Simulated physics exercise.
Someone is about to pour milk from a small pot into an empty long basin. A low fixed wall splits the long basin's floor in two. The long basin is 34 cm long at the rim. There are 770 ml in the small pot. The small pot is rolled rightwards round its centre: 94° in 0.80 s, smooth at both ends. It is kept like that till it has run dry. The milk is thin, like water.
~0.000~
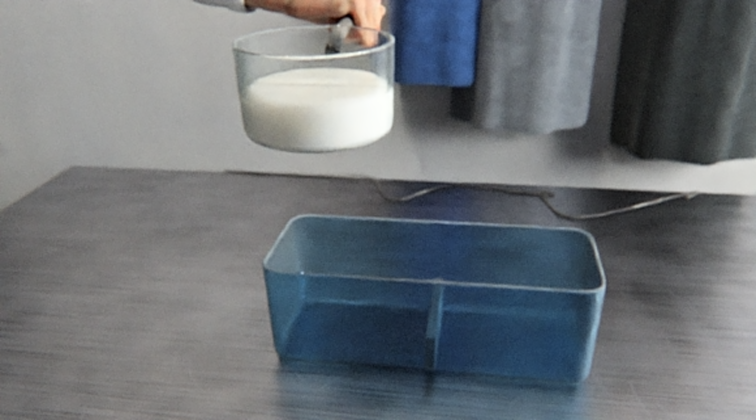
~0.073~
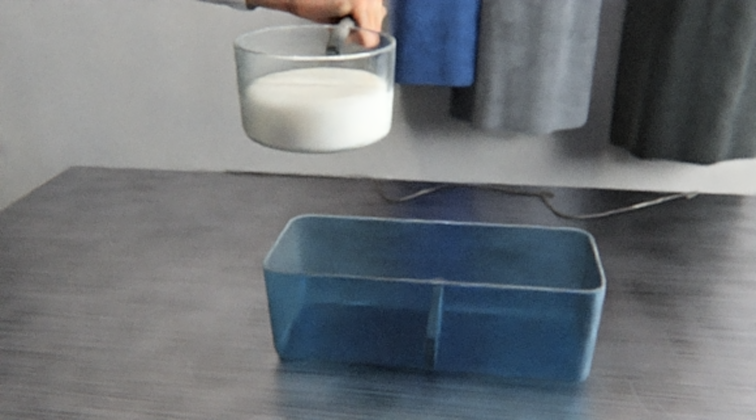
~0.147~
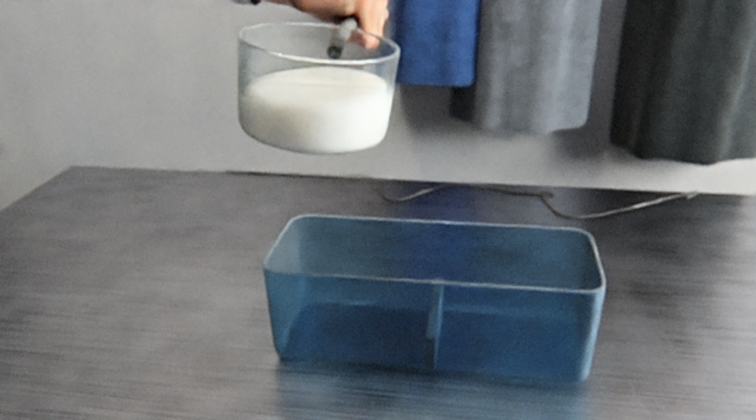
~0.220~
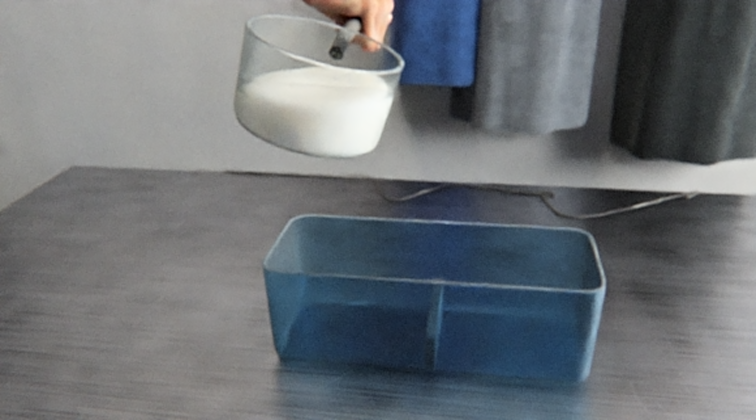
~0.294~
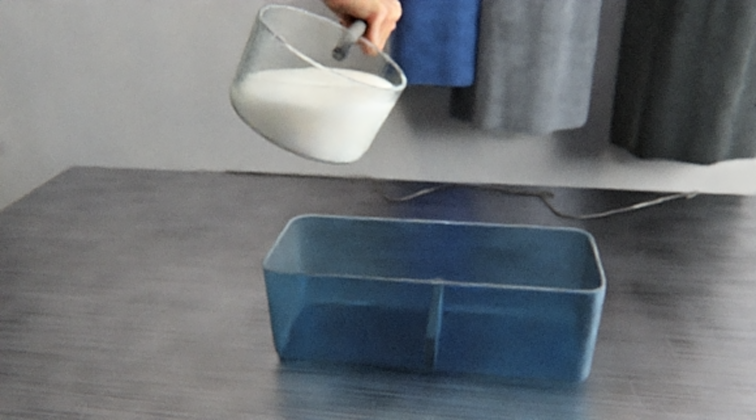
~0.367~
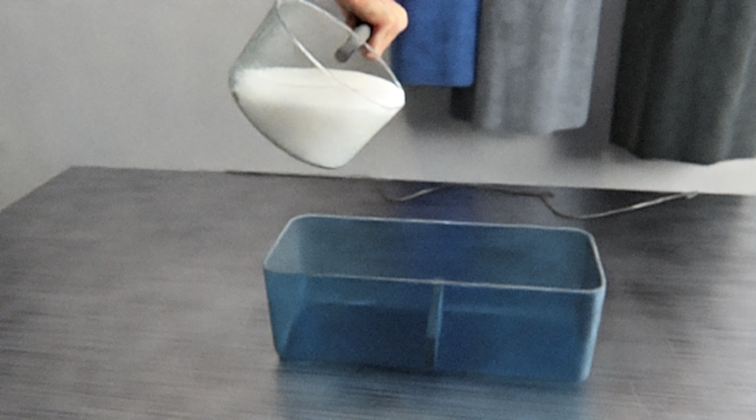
A hand tilts a clear pot of milk rightwards above an empty blue basin.
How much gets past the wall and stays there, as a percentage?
About 80 per cent.
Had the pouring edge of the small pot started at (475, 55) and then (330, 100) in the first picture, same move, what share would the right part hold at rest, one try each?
In turn about 90 and 10 per cent.
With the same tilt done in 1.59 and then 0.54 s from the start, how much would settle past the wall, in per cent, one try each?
In turn about 75 and 75 per cent.
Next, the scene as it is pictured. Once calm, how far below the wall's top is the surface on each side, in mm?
Left about 34 mm, right about 10 mm.
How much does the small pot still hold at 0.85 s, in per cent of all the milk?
Near 20 in a hundred.
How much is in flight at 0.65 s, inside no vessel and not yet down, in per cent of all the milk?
About 38 per cent.
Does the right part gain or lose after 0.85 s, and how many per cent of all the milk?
It goes up by about 22.
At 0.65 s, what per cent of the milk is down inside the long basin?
Some 14 per cent.
Then, 0.65 s in, the tilt is 86° and 48 per cent is still to pour, 1 is left of the wall and 13 right of it.
Then, 0.85 s in, the tilt is 94° and 19 per cent is still to pour, 8 is left of the wall and 58 right of it.
Then, 1.07 s in, the tilt is 94° and 6 per cent is still to pour, 11 is left of the wall and 76 right of it.
Then, 1.30 s in, the tilt is 94° and 2 per cent is still to pour, 15 is left of the wall and 80 right of it.
Finally, 19 per cent lies left of the wall, 80 right of it and 1 outside.
